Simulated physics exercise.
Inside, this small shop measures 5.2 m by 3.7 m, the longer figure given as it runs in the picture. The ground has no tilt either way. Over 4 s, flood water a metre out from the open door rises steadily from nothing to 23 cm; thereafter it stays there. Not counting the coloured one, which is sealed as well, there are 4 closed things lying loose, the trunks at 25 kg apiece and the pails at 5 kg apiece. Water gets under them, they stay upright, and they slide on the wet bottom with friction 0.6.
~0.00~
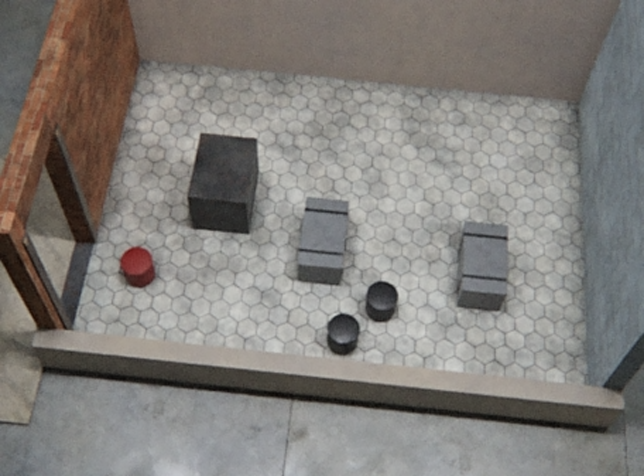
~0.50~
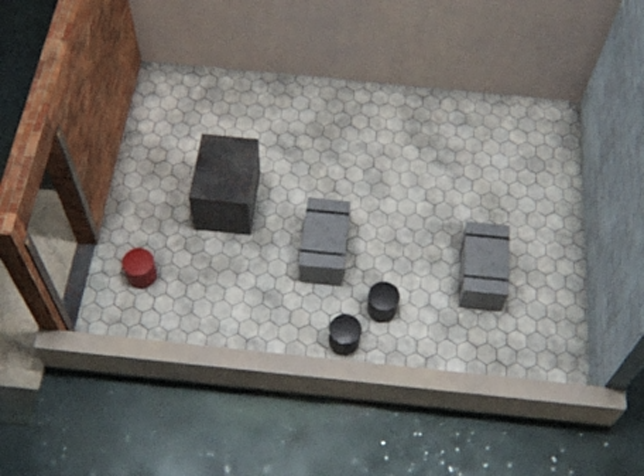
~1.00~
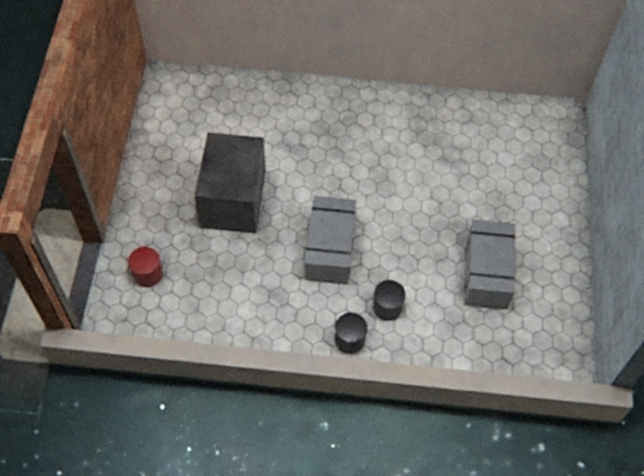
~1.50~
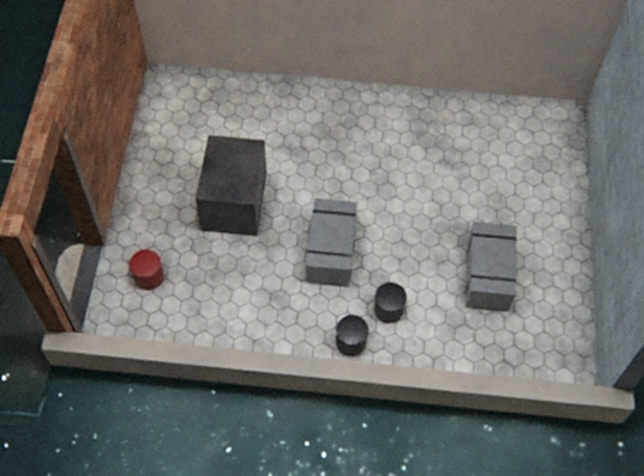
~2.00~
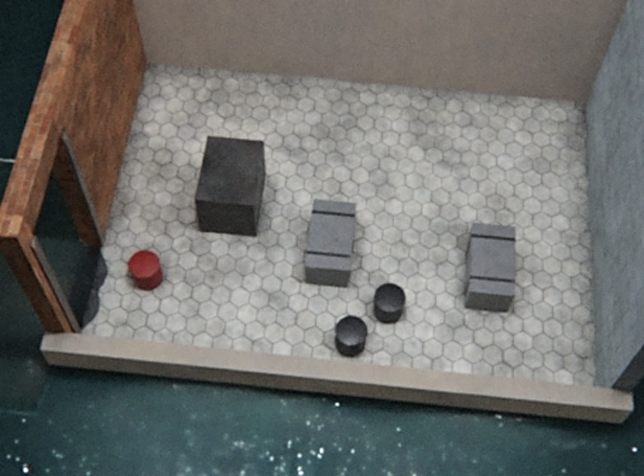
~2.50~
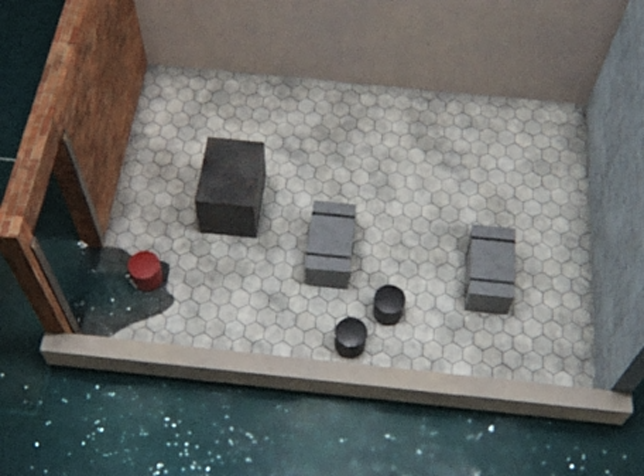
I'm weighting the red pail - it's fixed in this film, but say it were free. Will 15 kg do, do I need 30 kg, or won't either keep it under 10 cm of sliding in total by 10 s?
You need 30 kg.
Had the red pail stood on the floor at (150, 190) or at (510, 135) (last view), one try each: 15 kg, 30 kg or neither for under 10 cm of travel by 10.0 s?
Respectively, the light option succeeds and the light option succeeds.
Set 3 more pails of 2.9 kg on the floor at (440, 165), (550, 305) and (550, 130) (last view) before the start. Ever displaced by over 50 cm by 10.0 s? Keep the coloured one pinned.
In the order given, within the mark, then beyond the mark, and last within the mark.
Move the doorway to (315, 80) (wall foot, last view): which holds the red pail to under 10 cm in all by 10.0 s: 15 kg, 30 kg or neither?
Result: Lighter option suffices.
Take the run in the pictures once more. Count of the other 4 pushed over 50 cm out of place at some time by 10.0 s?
The tally stands at 2.
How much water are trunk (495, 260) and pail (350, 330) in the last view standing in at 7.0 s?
Some 3 cm at the first, some 5 cm at the second.
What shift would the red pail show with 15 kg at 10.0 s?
Shift: Roughly 50 cm.
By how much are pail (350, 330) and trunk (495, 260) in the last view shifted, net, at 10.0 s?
The first is 250 cm from its start, the second 5 cm.
After 3.5 s the red pail would be 0 cm from its start with 15 kg and 0 cm from its start with 30 kg; 7 cm of water round it then.
After 4.5 s the red pail would be 12 cm from its start with 15 kg and 0 cm from its start with 30 kg; 8 cm of water round it then.
After 7.0 s the red pail would be 25 cm from its start with 15 kg and 0 cm from its start with 30 kg; 8 cm of water round it then.
After 10.0 s the red pail would be 46 cm from its start with 15 kg and 0 cm from its start with 30 kg; 10 cm of water round it then.
